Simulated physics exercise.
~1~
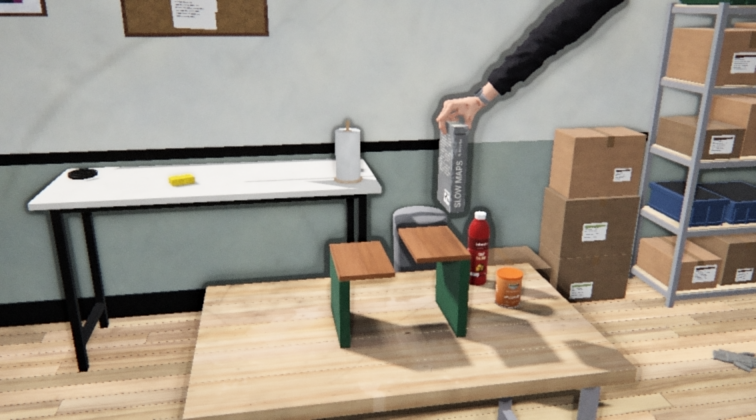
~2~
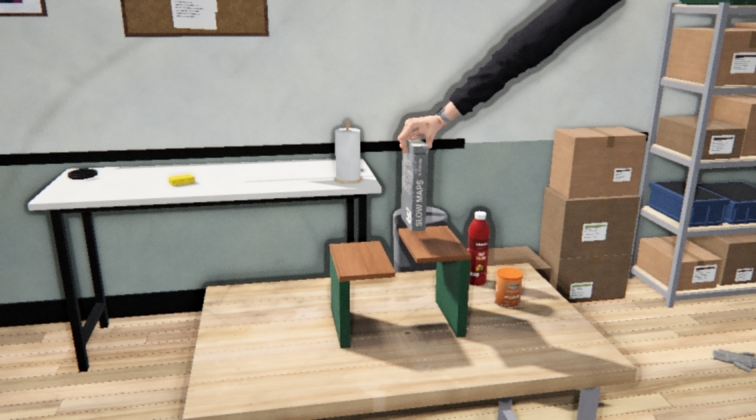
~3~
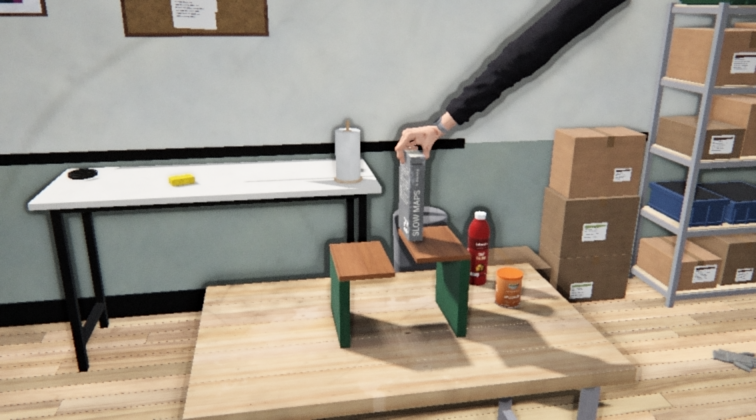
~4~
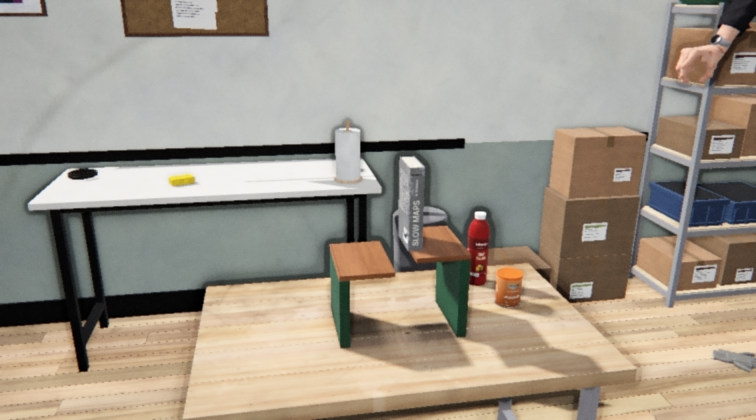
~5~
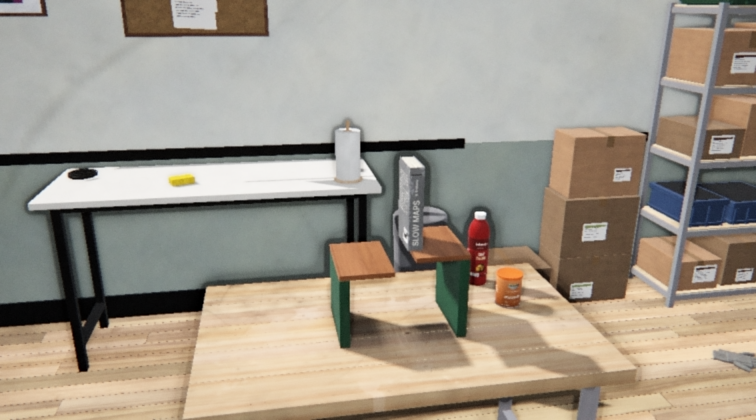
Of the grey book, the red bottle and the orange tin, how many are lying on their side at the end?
None of them are lying on their side. The grey book stands upright on top of the stand, and the red bottle and orange tin are still upright on the table.
